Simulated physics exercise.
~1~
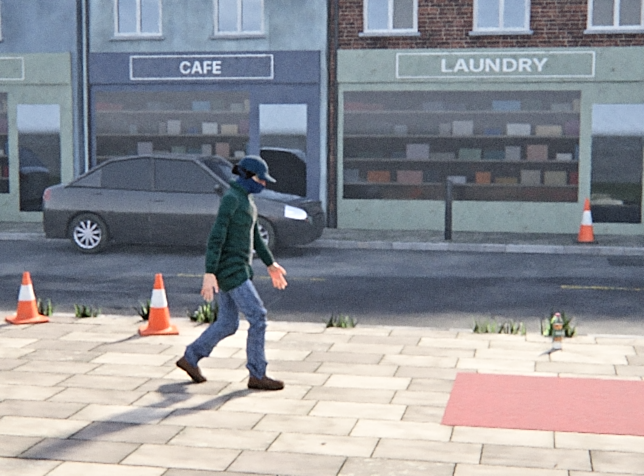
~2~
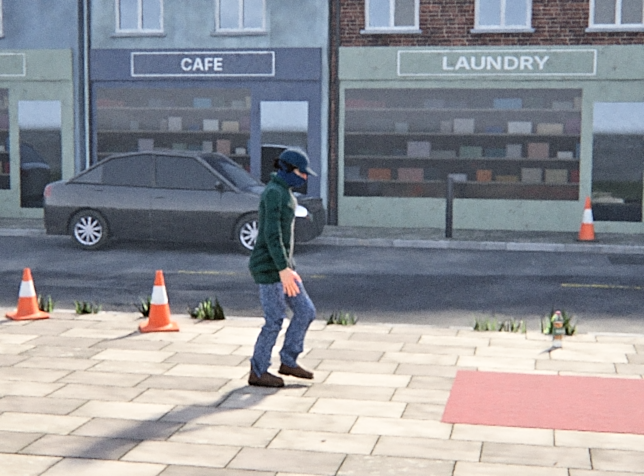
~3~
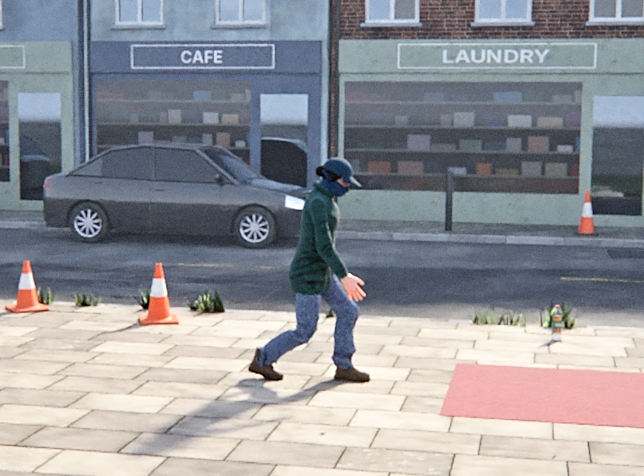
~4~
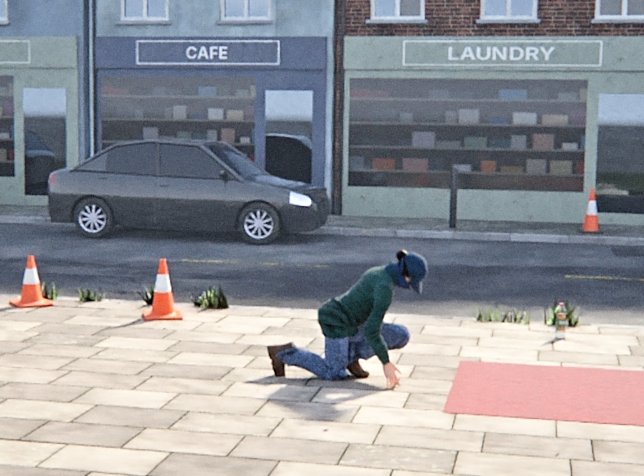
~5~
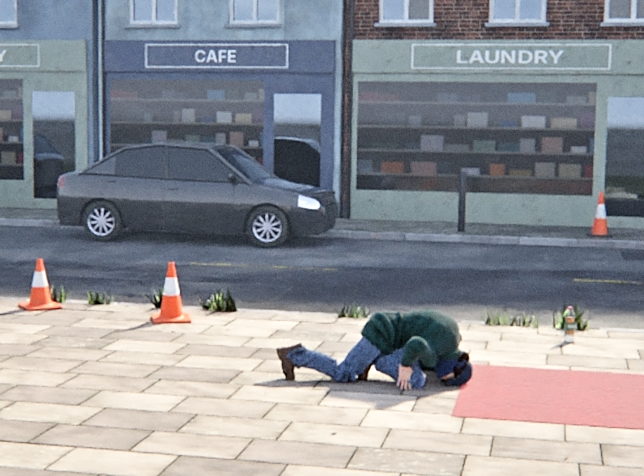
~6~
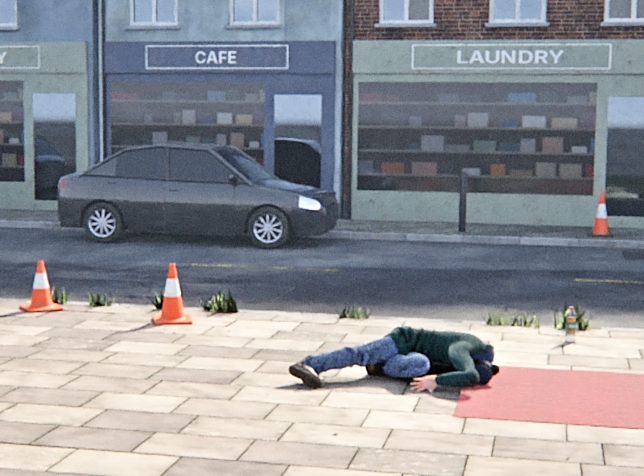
A person in a dark cap, face covering, green top and jeans walks right along a pale paved sidewalk, arms swinging, toward a red mat. Across the road stand a cafe and a laundry, with a dark car parked by the curb and orange cones set about. Short of the mat, the walker drops to the knees and reaches a hand to the paving. The body folds forward over the arms, head lowering to the mat's near edge. Finally the figure lies slumped on the ground, head over the red mat and hips still short of it.
